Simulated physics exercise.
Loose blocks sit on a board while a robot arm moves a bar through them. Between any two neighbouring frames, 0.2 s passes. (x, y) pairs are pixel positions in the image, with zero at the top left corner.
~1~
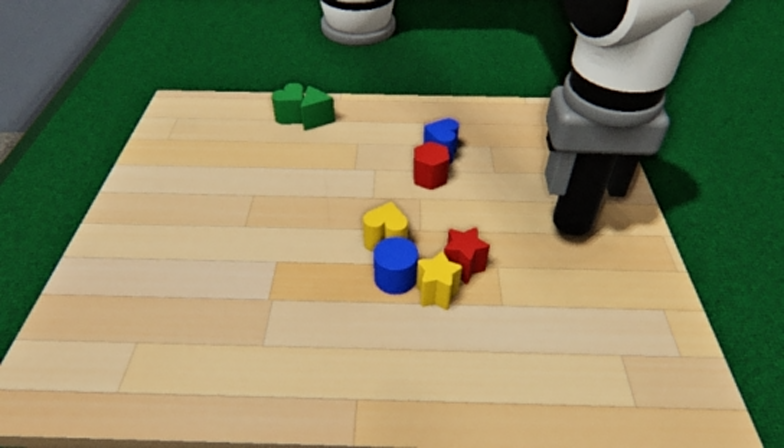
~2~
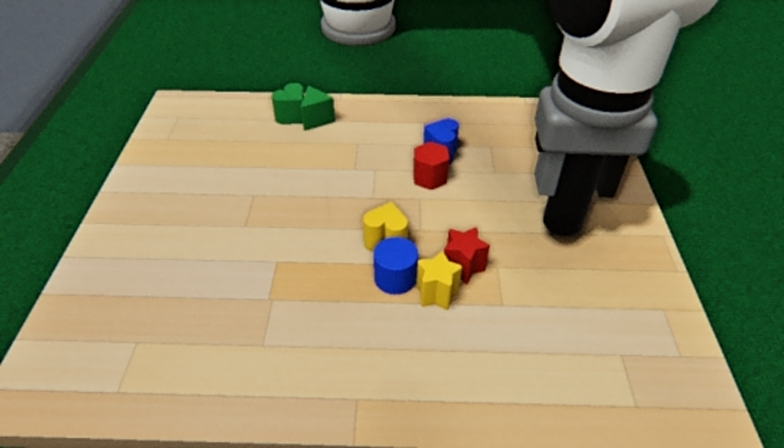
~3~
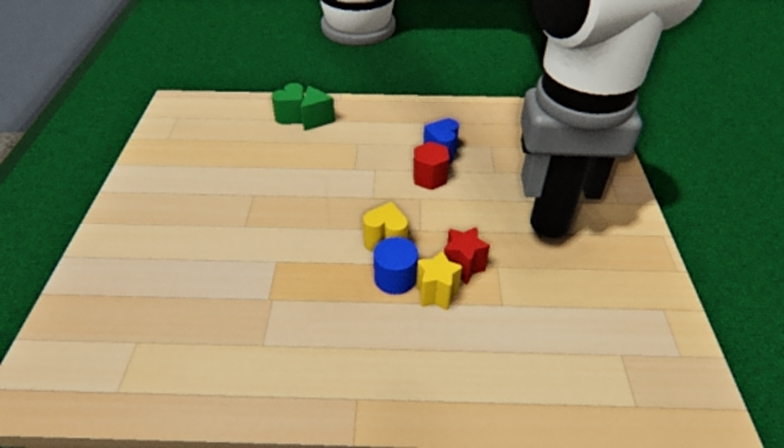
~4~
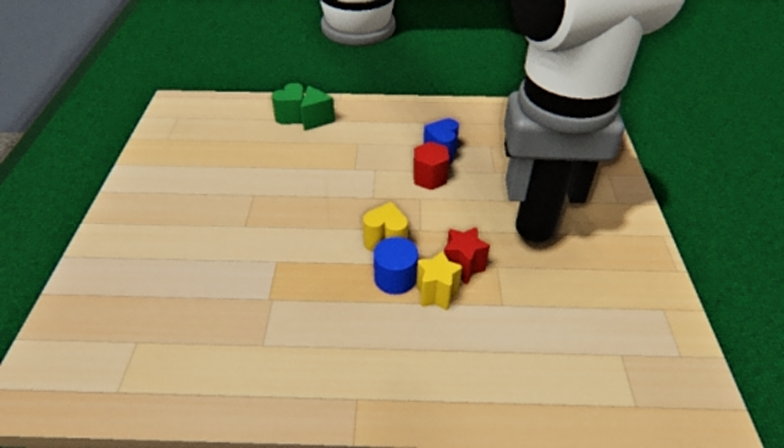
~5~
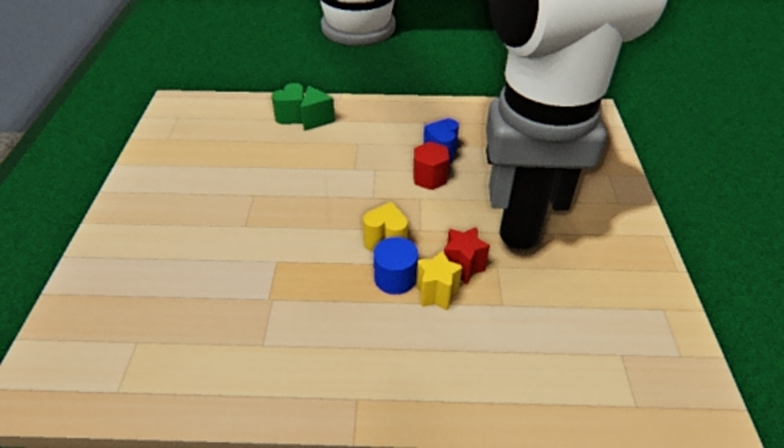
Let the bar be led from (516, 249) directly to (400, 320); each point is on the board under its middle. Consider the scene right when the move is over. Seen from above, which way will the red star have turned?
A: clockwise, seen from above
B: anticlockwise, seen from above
A (clockwise, seen from above)
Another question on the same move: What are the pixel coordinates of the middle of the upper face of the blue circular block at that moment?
It should be at (338, 251) by then.
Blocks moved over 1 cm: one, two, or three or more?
Count: 3 or more.
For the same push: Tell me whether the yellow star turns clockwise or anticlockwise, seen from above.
Its spin: Anticlockwise.
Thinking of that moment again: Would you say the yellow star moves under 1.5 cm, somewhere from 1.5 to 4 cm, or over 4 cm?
Of the three bands, it's over 4 cm.
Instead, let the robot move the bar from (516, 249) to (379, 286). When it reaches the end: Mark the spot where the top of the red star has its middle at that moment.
It sits at (345, 277).
The first path, step by step. One third of the way, bar at (481, 259); yellow star at (431, 275); red star at (446, 249), turned 15° clockwise.
Two thirds of the way, bar at (442, 282); blue circular block at (359, 254); yellow star at (402, 294), turned 65° anticlockwise; red star at (404, 265), turned 30° clockwise.
At the end, bar at (400, 307); yellow heart-shaped block unmoved; blue circular block at (338, 251); yellow star at (371, 318), turned 70° anticlockwise; red star at (367, 277), turned 55° clockwise.
